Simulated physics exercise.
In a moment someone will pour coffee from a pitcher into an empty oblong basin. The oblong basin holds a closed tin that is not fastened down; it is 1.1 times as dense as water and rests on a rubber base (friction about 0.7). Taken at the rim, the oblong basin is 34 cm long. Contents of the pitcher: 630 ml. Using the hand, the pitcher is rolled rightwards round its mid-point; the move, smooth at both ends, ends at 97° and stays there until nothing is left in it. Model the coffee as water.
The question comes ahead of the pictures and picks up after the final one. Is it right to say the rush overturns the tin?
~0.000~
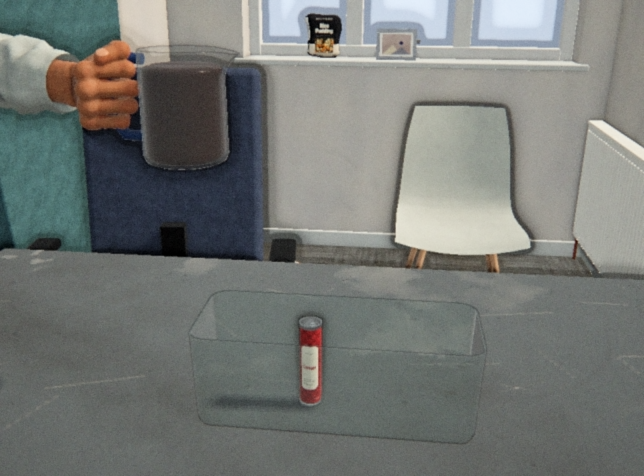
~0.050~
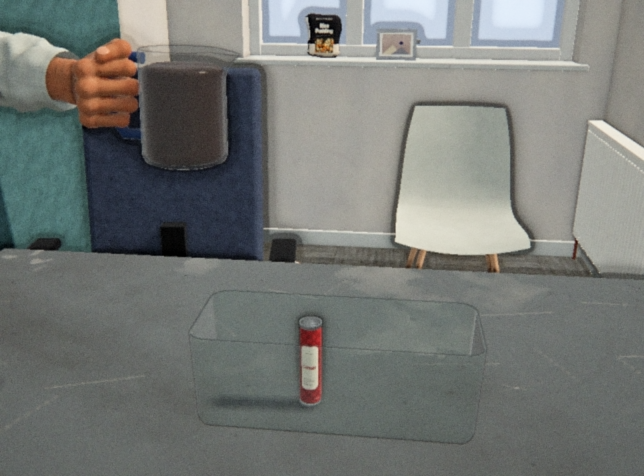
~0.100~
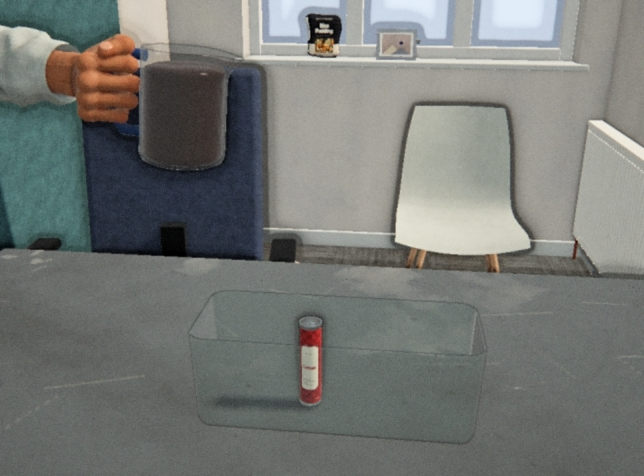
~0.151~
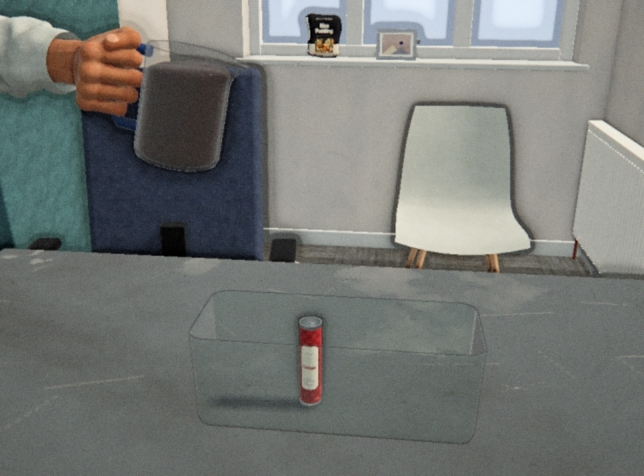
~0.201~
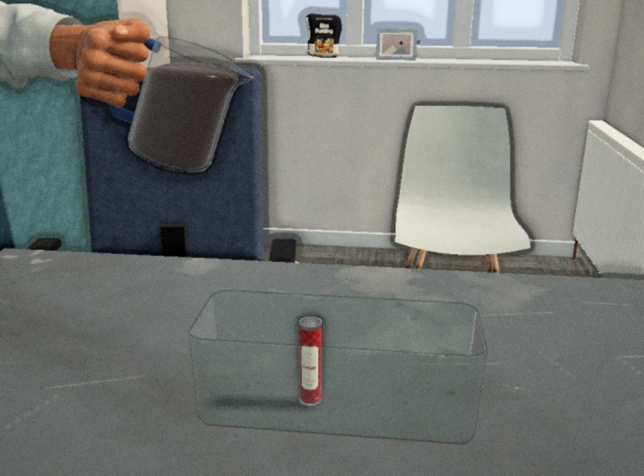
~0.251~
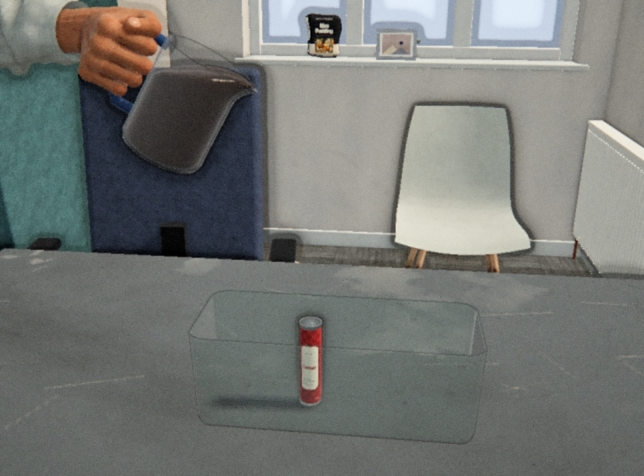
Wrong.
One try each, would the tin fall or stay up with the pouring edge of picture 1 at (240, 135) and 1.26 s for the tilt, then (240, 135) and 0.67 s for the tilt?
The tin overturns the first time and overturns the second time.
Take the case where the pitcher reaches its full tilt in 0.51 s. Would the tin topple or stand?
So the tin will hold steady.
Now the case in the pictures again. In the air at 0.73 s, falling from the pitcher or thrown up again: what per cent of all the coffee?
Something like 34 per cent is in the air then.
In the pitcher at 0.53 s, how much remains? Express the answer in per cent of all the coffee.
70 %.
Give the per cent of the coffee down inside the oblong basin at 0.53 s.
3 %, roughly.
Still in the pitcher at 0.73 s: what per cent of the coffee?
I reckon near 30 per cent still sits there.
After 0.53 s the tilt is 86° and 70 per cent is still to pour; the tin stands where it began.
After 0.73 s the tilt is 97° and 29 per cent is still to pour; the tin stands where it began.
After 0.94 s the tilt is 97° and 10 per cent is still to pour; the tin stands where it began.
After 1.17 s the tilt is 97° and 3 per cent is still to pour; the tin stands where it began.
In the end the tin stands where it began.
